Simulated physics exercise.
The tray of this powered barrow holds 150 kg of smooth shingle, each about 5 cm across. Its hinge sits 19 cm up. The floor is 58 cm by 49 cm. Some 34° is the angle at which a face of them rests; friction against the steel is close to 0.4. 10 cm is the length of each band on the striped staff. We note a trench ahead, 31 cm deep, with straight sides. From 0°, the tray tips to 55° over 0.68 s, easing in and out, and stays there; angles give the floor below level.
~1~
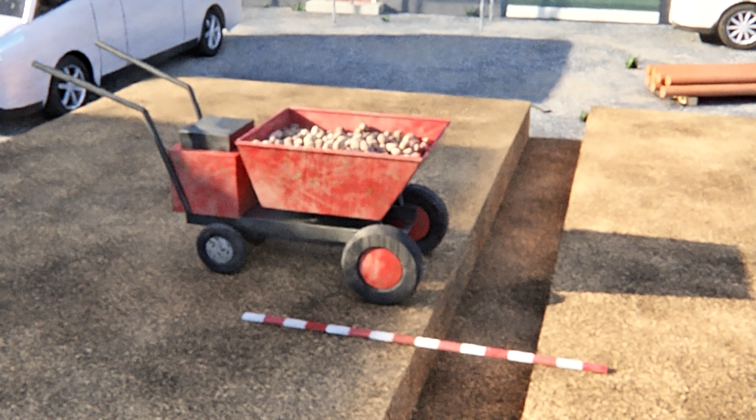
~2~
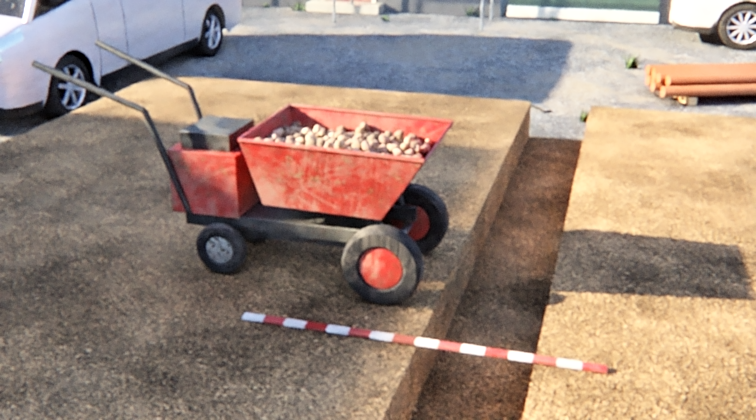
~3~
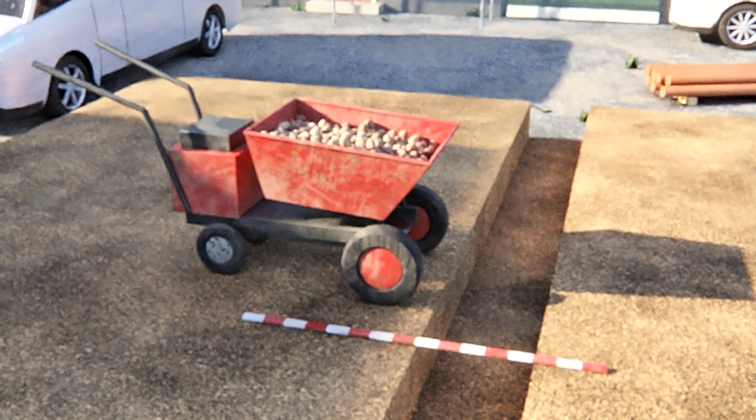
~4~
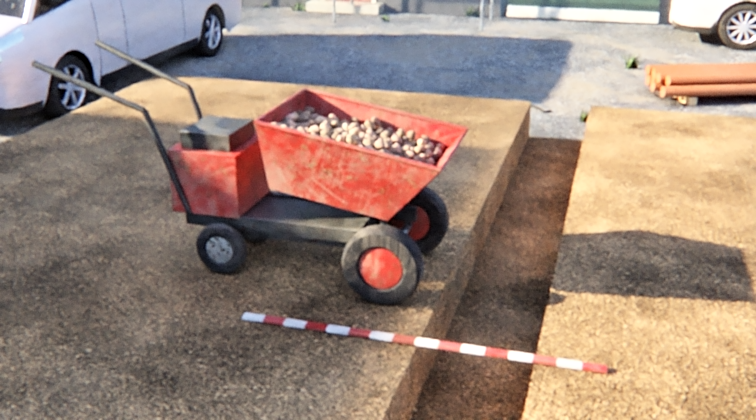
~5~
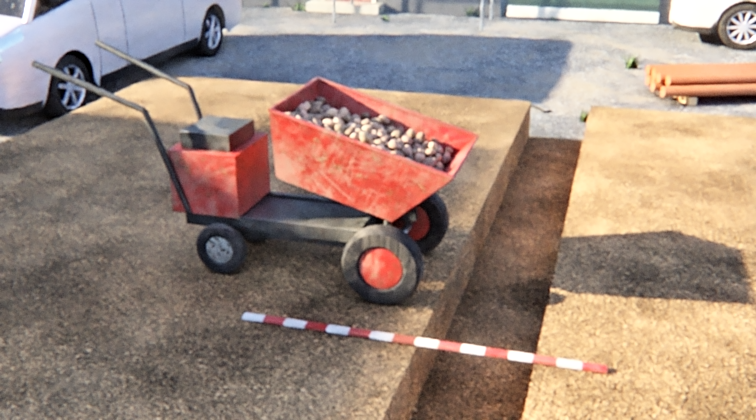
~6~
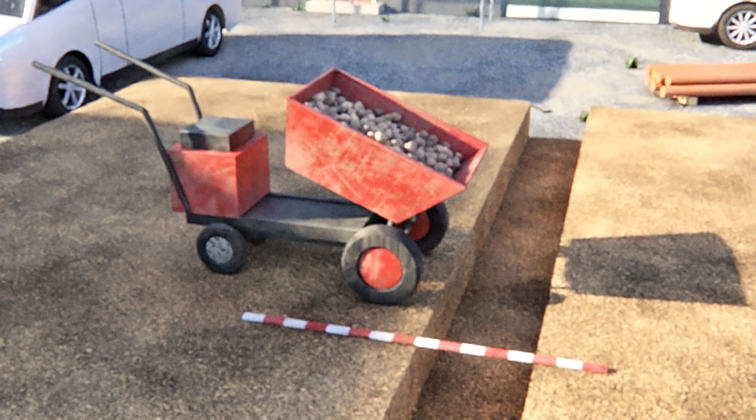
On packed brown ground beside a trench, a red barrow's stone-filled tray tilts steadily rightward.
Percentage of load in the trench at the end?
21 per cent.
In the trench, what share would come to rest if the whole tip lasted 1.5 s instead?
Roughly 30% would finish there.
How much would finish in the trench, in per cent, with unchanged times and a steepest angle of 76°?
Roughly 40 per cent would end in the trench.
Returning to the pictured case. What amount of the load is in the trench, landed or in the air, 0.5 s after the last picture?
Approx. 5 % of the load.
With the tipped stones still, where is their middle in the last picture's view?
At about pixel (577, 296) in the last view.
Then, 0.2 s after the last picture the floor is at 46°, 100 % in the tray; the foremost stones are at (478, 208).
Then, 0.5 s after the last picture the floor is at 55°, 94 % in the tray, 5 % in the trench, 1 % past the trench; the foremost stones are at (556, 264).
Then, 0.8 s after the last picture the floor is at 55°, 60 % in the tray, 11 % in the trench, 29 % past the trench; the foremost stones are at (671, 317).
Then, 2.8 s after the last picture the floor is at 55°, 45 % in the tray, 21 % in the trench, 33 % past the trench; the foremost stones are past the picture's edge.
